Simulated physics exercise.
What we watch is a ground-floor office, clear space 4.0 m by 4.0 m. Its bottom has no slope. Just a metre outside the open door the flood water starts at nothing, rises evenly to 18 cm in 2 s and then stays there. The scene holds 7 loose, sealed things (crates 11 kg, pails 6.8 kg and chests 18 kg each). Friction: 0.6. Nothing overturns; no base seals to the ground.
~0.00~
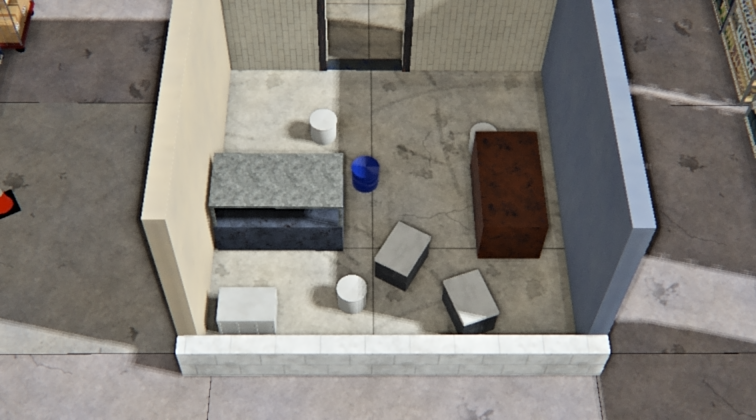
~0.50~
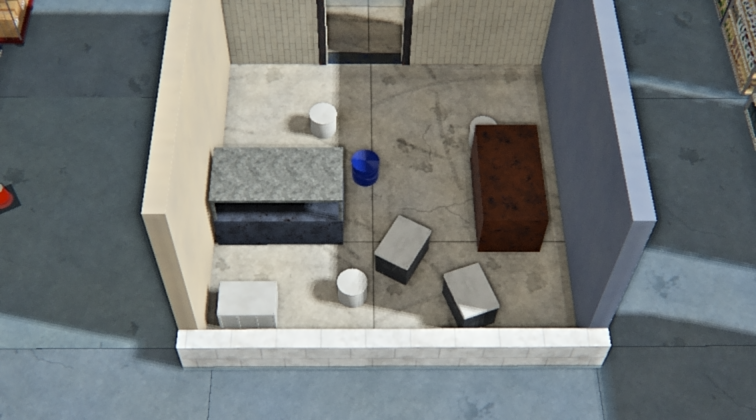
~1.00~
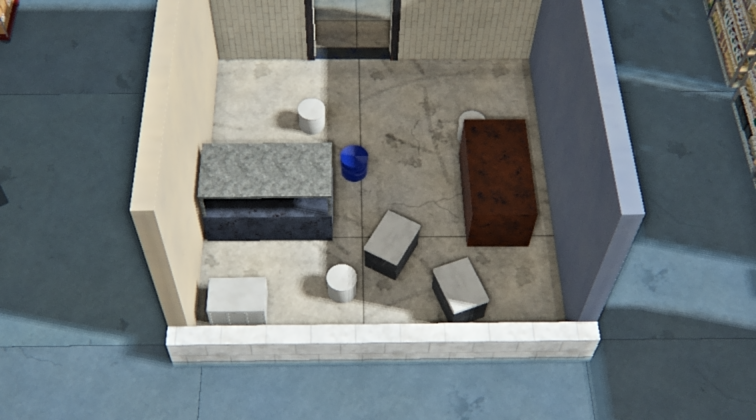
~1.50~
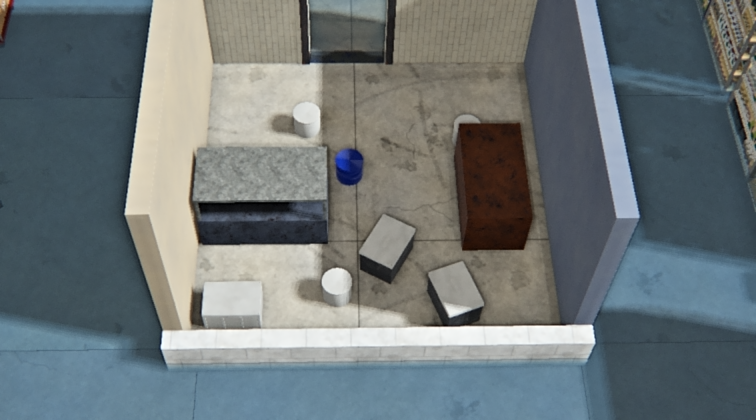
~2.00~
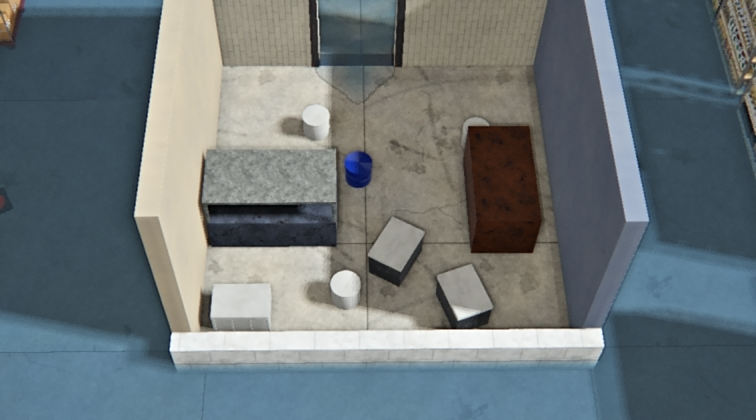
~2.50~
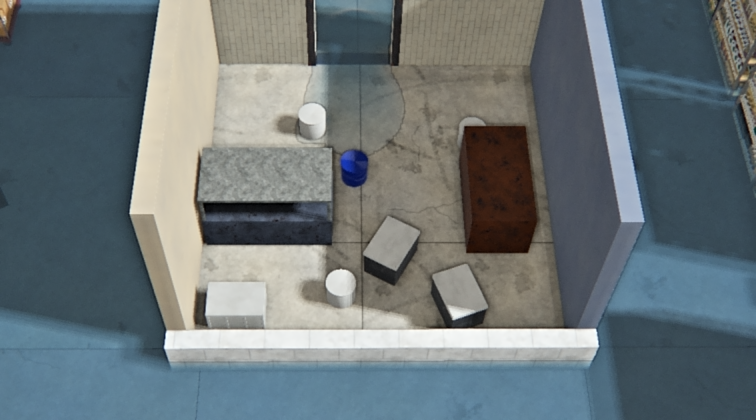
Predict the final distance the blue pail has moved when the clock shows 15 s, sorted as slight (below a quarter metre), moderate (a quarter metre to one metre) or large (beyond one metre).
Looks like it will be displaced a long way.
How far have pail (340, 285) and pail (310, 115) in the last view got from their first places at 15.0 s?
Respectively 80 and 250 cm.
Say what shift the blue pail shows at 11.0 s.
140 cm, give or take.
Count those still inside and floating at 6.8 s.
I get 1.
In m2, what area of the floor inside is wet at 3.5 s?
About 5.5 m2.
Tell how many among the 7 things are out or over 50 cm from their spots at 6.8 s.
I make it 2 by then.
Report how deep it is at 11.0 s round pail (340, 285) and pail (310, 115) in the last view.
Some 8 cm at the first, some 9 cm at the second.
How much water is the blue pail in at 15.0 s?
Roughly 12 cm at that moment.
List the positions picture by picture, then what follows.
In the first picture, the blue pail at (365, 167), on the bottom; water covers 0.0 m2; 0 of 7 have shifted.
In the second picture, the blue pail at (365, 161), on the bottom; 0.0 m2 under water; 0 of 7 have shifted.
In the third picture, the blue pail at (354, 156), on the bottom; 0.0 m2 under water; 0 of 7 have shifted.
In the fourth picture, the blue pail at (349, 160) rests on the ground; water covers 0.0 m2; 0 of 7 have shifted.
In the fifth picture, the blue pail at (358, 163), on the bottom; water covers 0.4 m2; 0 of 7 have shifted.
In the sixth picture, the blue pail at (354, 161) rests on the ground; 1.4 m2 under water; 0 of 7 have shifted.
After 3.5 s the blue pail is near (356, 175), 0.2 m from its start, aground; 0 afloat.
After 6.8 s the blue pail is near (368, 221), 0.8 m from its start, aground; 1 afloat.
After 11.0 s the blue pail is near (307, 255), 1.4 m from its start, aground; 4 afloat.
After 15.0 s the blue pail is near (343, 307), 1.9 m from its start, afloat; 6 afloat.
